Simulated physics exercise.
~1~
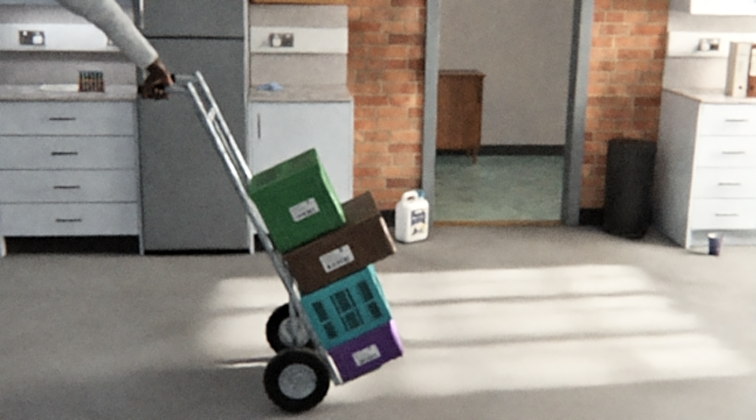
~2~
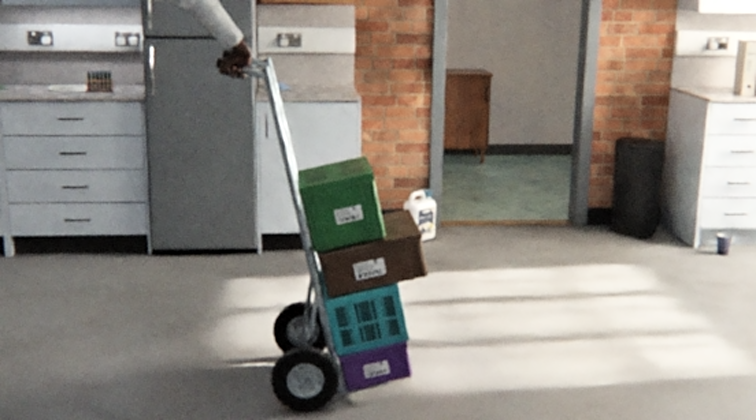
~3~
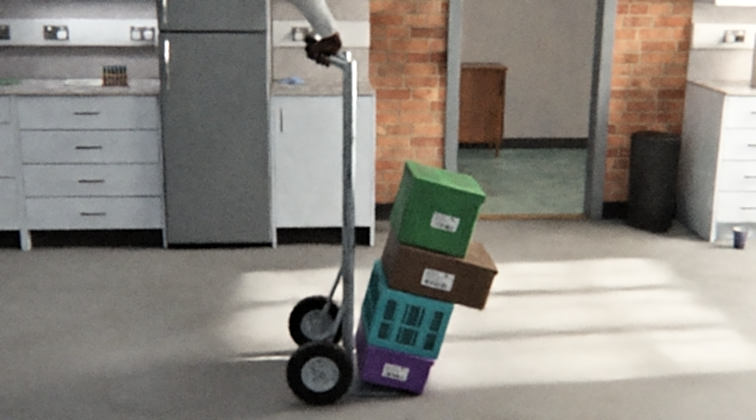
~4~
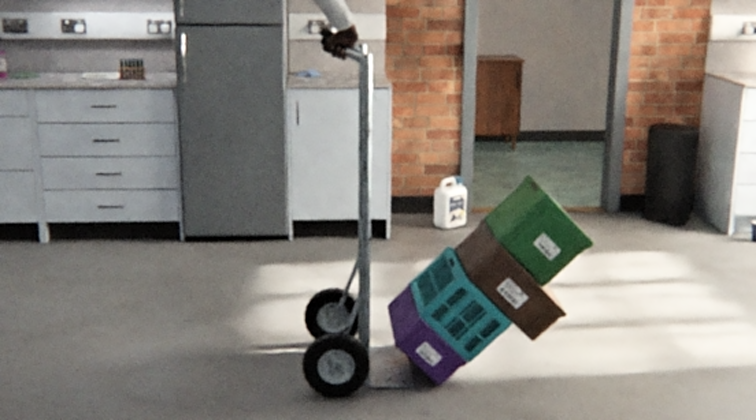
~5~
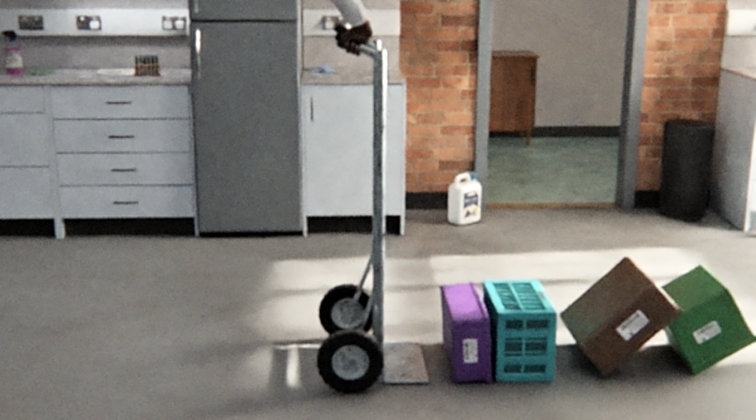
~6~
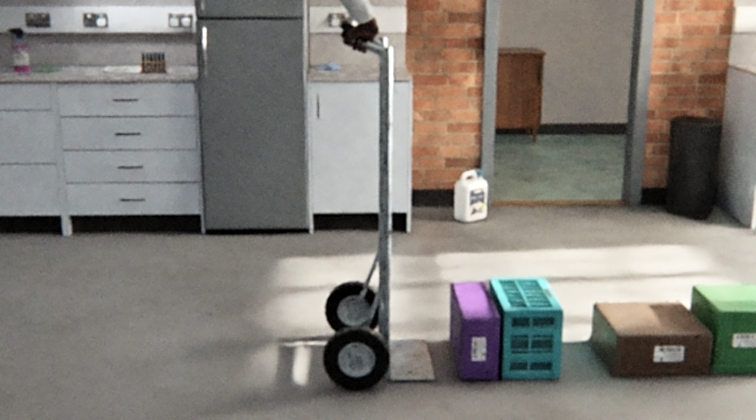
A gloved hand tips a hand truck upright, and its four stacked boxes topple right onto the floor.
